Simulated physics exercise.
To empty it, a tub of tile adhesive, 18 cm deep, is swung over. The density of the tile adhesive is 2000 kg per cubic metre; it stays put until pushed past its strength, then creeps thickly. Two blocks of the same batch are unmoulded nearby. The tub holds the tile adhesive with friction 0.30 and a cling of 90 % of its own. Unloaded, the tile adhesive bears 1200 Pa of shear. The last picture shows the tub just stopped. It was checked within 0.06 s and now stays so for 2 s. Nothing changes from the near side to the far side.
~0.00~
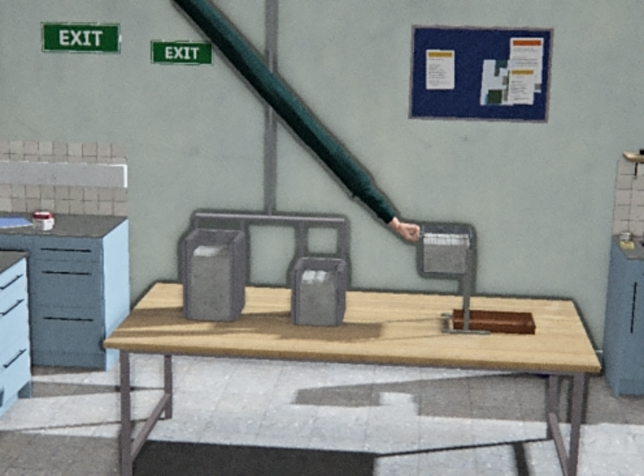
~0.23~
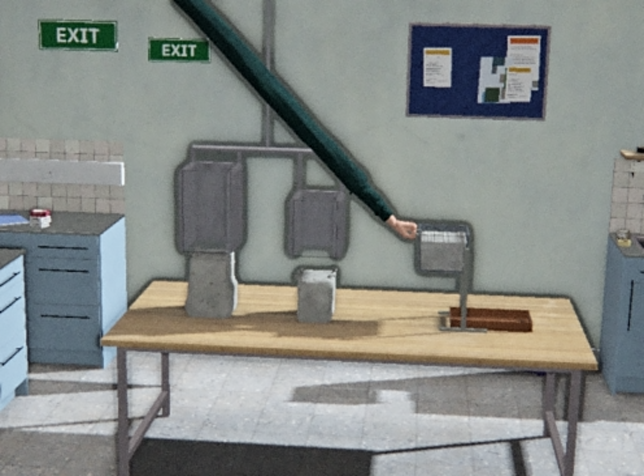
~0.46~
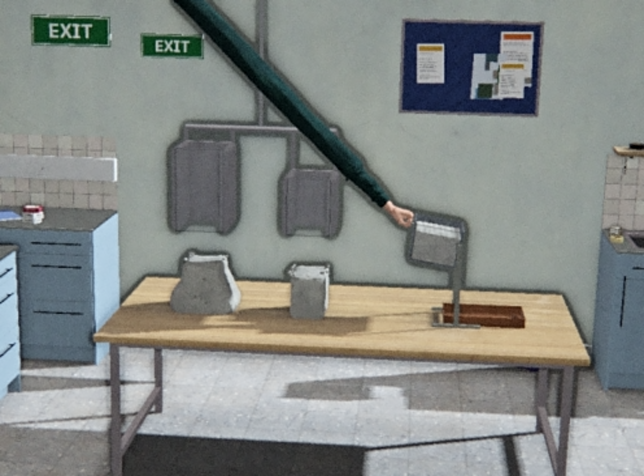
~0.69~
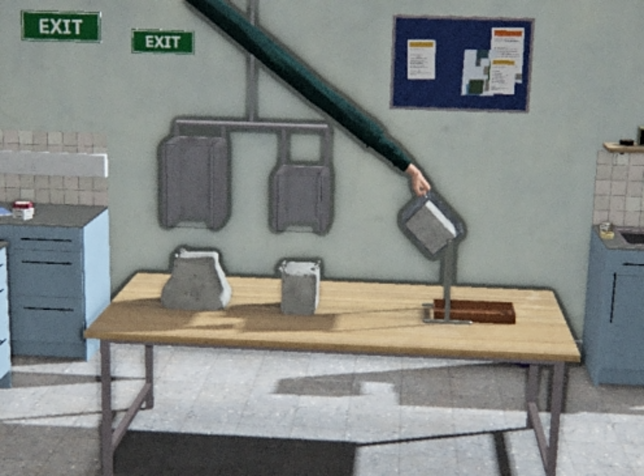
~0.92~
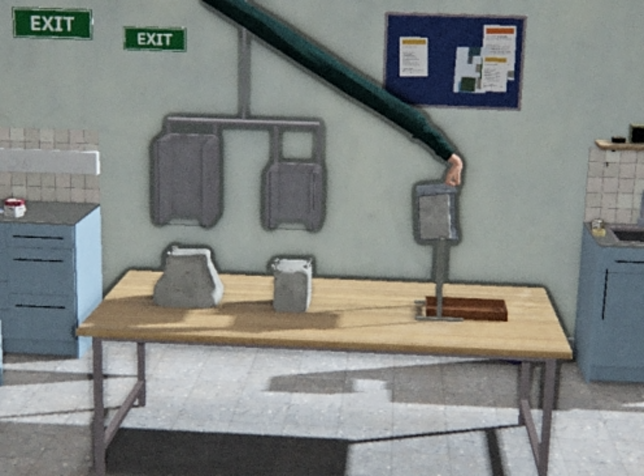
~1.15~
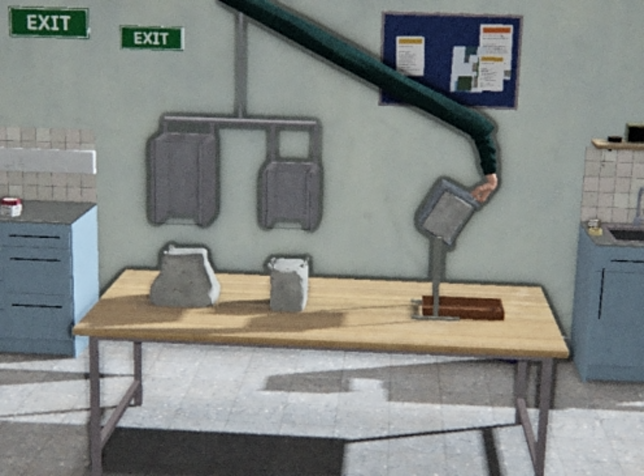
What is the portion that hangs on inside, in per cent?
It comes to some 8 %.
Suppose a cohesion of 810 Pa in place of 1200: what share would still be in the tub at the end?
Then about 7 %.
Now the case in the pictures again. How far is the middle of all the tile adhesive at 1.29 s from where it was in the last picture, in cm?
Roughly 7 cm.
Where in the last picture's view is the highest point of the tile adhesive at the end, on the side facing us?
Near (428, 221).
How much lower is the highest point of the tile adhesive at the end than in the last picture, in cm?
About 14 cm.
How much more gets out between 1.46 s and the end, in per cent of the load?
Near 1 %.
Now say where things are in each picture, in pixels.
Handle-side rim at (423, 236), tilt 0 degrees; top of the tile adhesive at (461, 245); blocks stand 35 cm, 23 cm (left to right), in the first frame.
Handle-side rim at (420, 234), tilt 0 degrees; top of the tile adhesive at (459, 242); blocks stand 32 cm, 23 cm (left to right), in the second frame.
Handle-side rim at (417, 223), tilt 9 degrees; top of the tile adhesive at (419, 231); blocks stand 26 cm, 23 cm (left to right), in the third frame.
Handle-side rim at (430, 199), tilt 46 degrees; top of the tile adhesive at (427, 206); blocks stand 26 cm, 23 cm (left to right), in the fourth frame.
Handle-side rim at (456, 193), tilt 85 degrees; top of the tile adhesive at (447, 195); blocks stand 26 cm, 23 cm (left to right), in the fifth frame.
Handle-side rim at (477, 208), tilt 120 degrees; top of the tile adhesive at (449, 193); blocks stand 26 cm, 23 cm (left to right), in the sixth frame.
After 1.29 s, the tub is at 120 degrees and holds 76 %.
After 1.46 s, the tub is at 120 degrees and holds 9 %.
After 1.63 s, the tub is at 120 degrees and holds 8 %.
After 1.80 s, the tub is at 120 degrees and holds 8 %.
After 3.15 s, at the end, the tub is at 120 degrees and holds 8 %.
